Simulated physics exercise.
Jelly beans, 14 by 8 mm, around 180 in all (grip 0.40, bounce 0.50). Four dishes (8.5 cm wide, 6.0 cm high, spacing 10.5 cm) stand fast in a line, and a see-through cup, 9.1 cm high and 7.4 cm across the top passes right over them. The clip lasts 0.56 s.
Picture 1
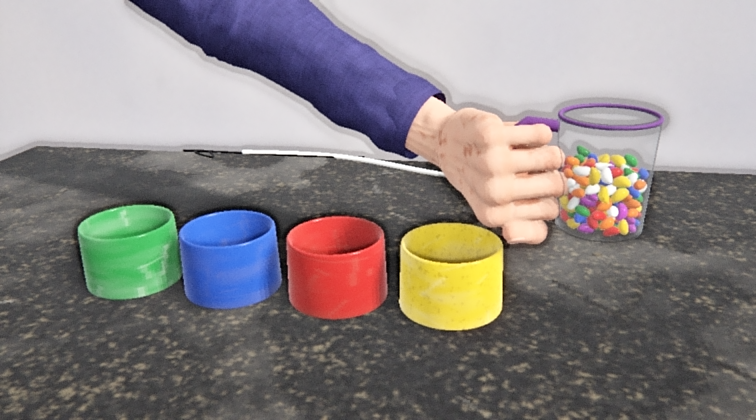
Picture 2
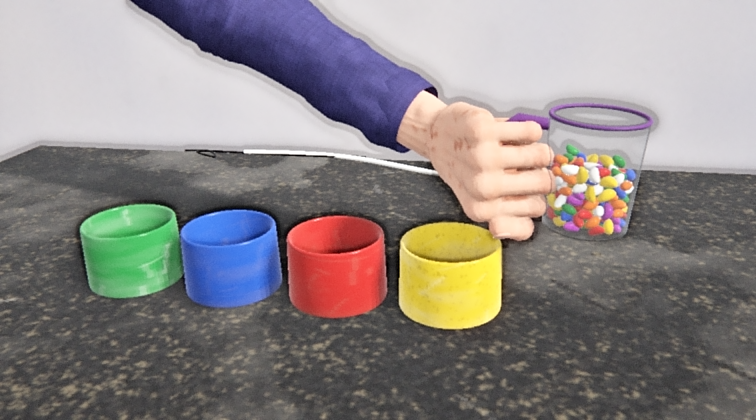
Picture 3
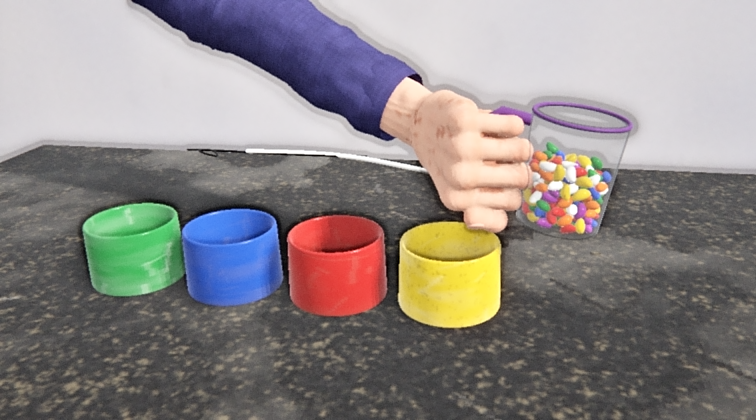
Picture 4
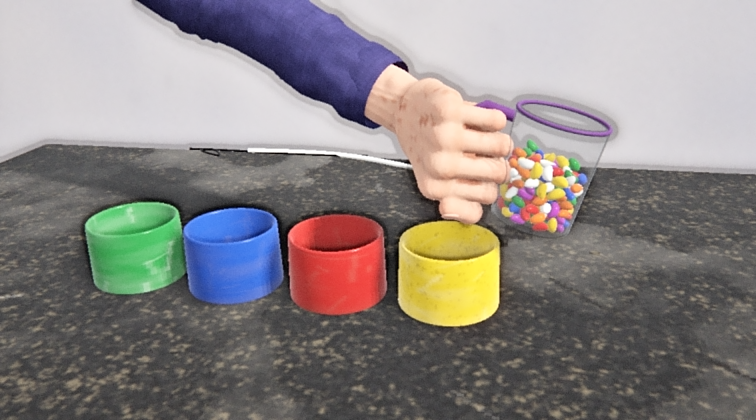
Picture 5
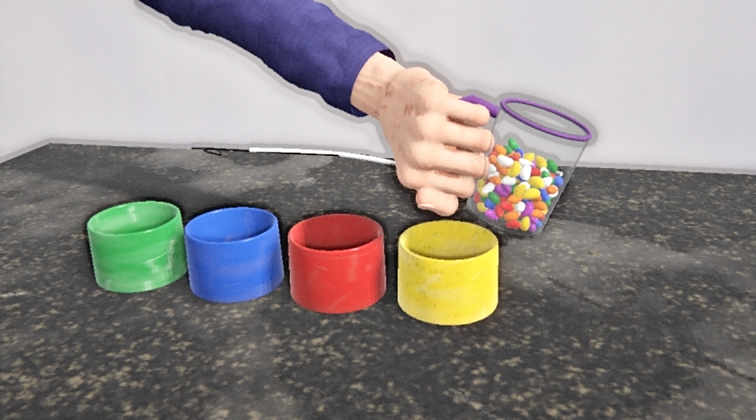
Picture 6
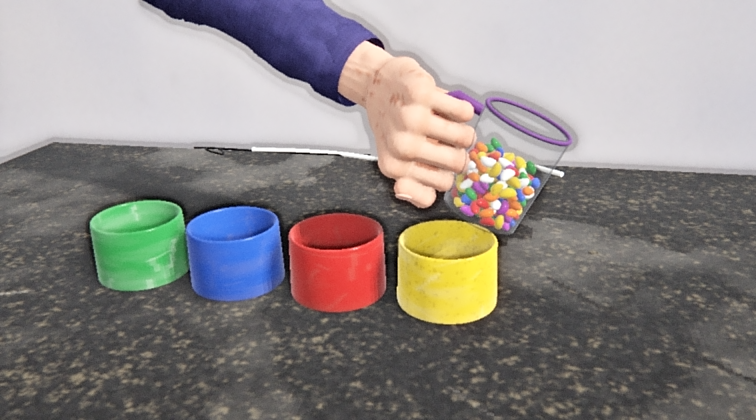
A clear cup of multicoloured jelly beans, held by a hand in a purple sleeve, moves left behind the yellow dish while gradually tilting to the right; the green, blue, red and yellow dishes stay in a line.
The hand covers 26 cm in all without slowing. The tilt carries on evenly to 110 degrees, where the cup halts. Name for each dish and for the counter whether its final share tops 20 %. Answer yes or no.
Red dish: Yes; blue dish: No; green dish: No; yellow dish: No; on the counter: No.
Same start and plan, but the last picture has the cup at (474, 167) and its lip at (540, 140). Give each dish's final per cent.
Red 100, blue 0, green 0, yellow 0.
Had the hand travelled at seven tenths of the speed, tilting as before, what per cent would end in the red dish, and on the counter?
Red 80; counter 20.
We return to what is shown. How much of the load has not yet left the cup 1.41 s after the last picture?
About 100 per cent.
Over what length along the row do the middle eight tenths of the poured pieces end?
Roughly 5 cm.
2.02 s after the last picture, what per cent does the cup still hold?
Some 45 per cent of the load.
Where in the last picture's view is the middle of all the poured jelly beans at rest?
Near (343, 265).
Then, 0.84 s after the last picture, tilt 64 degrees; cup holds 100 %.
Then, 1.41 s after the last picture, tilt 91 degrees; cup holds 100 %.
Then, 2.02 s after the last picture, tilt 110 degrees; cup holds 45 %, red 55 %.
In the end, red 100 %, blue 0 %, green 0 %, yellow 0 %, counter 0 %.
